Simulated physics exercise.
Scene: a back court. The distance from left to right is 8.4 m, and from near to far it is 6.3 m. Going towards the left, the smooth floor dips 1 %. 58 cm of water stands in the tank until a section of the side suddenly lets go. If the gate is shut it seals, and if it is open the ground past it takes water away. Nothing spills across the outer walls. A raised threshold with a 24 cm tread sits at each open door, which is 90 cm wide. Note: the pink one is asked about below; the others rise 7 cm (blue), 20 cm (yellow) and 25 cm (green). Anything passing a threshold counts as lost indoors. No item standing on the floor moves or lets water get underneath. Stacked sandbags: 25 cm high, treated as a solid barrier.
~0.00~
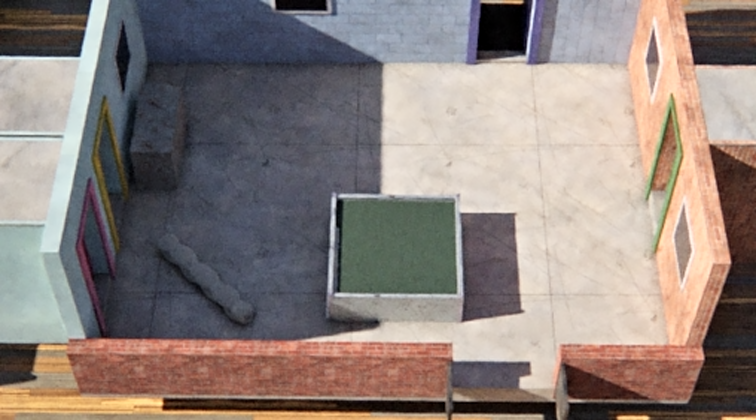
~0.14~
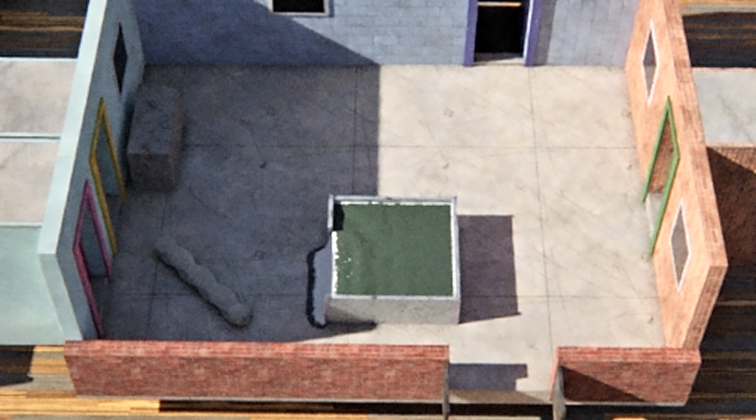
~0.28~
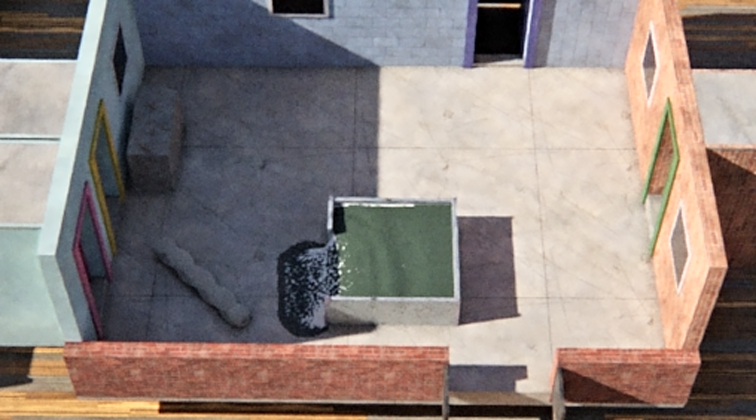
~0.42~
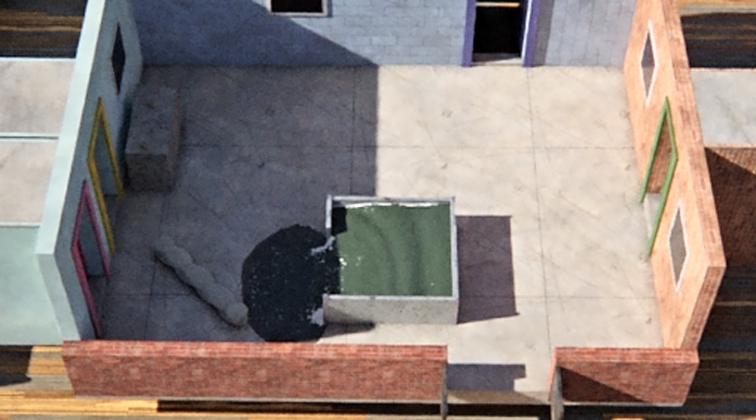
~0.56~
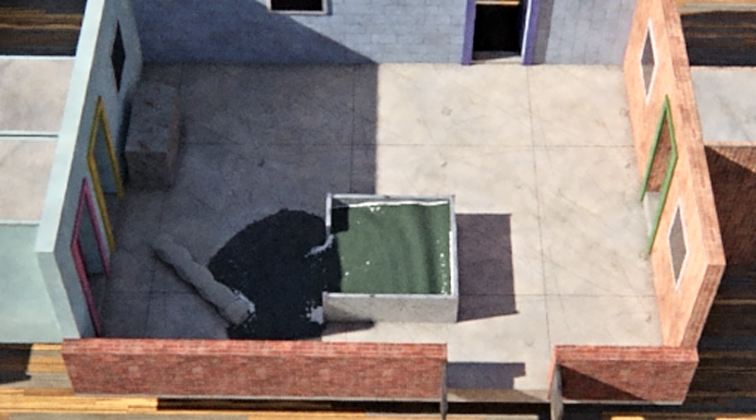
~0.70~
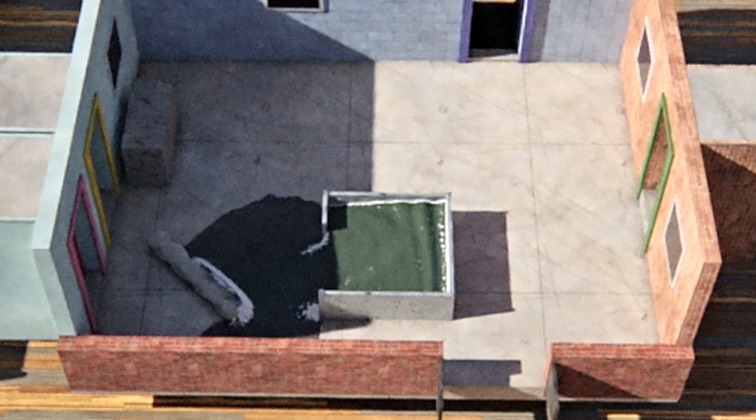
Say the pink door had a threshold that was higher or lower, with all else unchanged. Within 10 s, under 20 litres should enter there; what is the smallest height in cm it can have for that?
Around 11.5 cm.
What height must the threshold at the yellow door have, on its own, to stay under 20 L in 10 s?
Yellow: Roughly 18 cm.
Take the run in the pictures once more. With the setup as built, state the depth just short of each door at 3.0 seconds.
Centimetres: Blue = 0, pink = 15, yellow = 20, green = 0.
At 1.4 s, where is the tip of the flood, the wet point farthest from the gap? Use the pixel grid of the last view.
I'd put the front's tip around (117, 194).
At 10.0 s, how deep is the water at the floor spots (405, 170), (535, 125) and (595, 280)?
Taking the spots in order: About 2, 2 and 1 centimetres.
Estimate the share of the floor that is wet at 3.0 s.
30 %.
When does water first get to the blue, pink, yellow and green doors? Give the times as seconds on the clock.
Arrival: Blue 6.5 s, pink 2.2 s, yellow 1.3 s, green not in the 10 s.
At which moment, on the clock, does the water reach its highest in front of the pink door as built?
Around 5.0 seconds.
After 1.4 s water covers 15 % of the floor, deepest (40 cm) near (242, 307); it has not reached the pink door.
After 3.0 s water covers 30 % of the floor, deepest (30 cm) near (107, 258); 15 cm at the pink door, 0 litres in over its 16 cm threshold.
After 10.0 s water covers 80 % of the floor, deepest (10 cm) near (103, 277); 9 cm at the pink door, 3 litres in over its 16 cm threshold.
At the pink door as built, the water arrived by 2.2 s and peaked near 16 cm at 4.8 s.
Run again over the same 10 s with other heights there, 31 litres in over 10.5 cm, 8 litres over 14 cm. The limit of 20 litres is kept from about 11.5 cm up.
